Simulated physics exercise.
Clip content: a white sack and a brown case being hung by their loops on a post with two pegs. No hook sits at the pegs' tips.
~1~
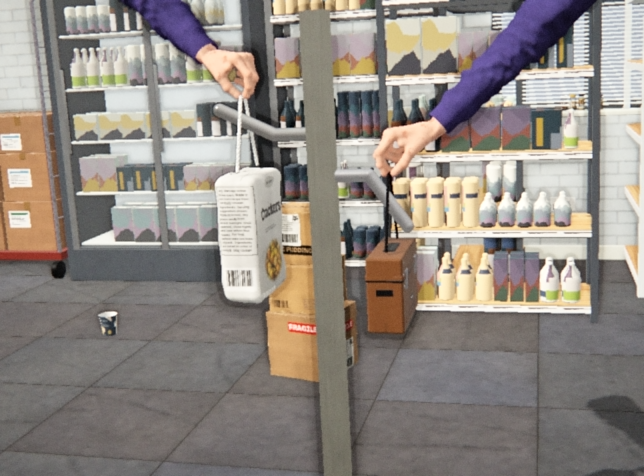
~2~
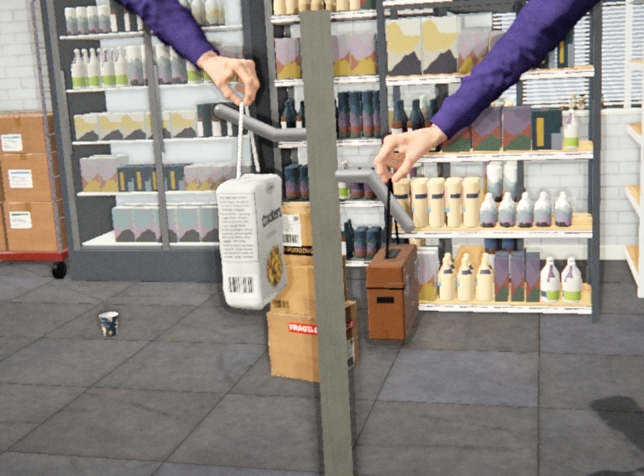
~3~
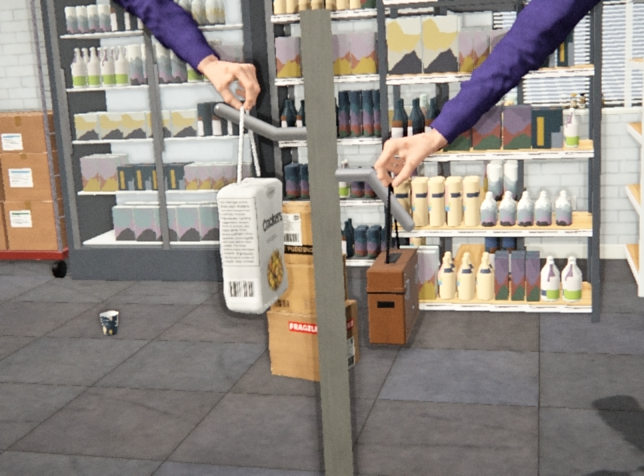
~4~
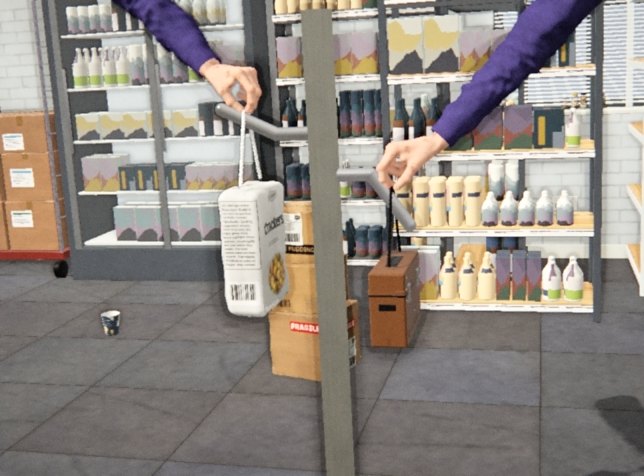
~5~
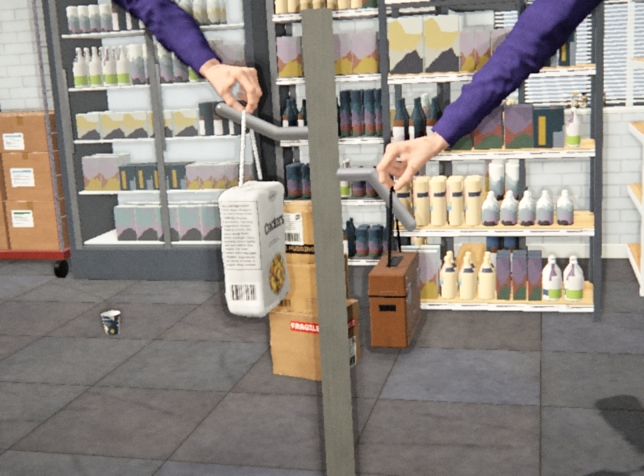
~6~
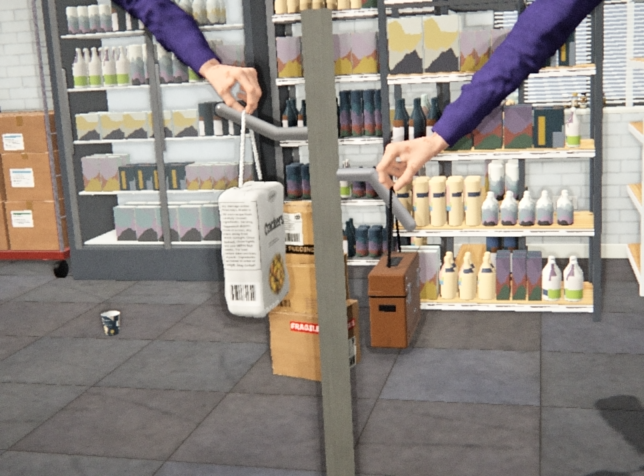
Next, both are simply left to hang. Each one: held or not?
My prediction: The white sack is still hanging; the brown case is no longer hanging.
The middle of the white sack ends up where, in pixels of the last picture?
Roughly (280, 264).
Then, 0.26 s later than the last view, white sack hanging from its loop near (258, 252); brown case falling near (400, 384).
Then, 0.48 s later than the last view, white sack hanging from its loop near (265, 255); brown case on the floor.
Then, 0.72 s later than the last view, white sack hanging from its loop near (277, 260); brown case on the floor.
Finally, white sack hanging from its loop near (280, 264); brown case on the floor. The white sack remains on its peg and the brown case slips off its peg.
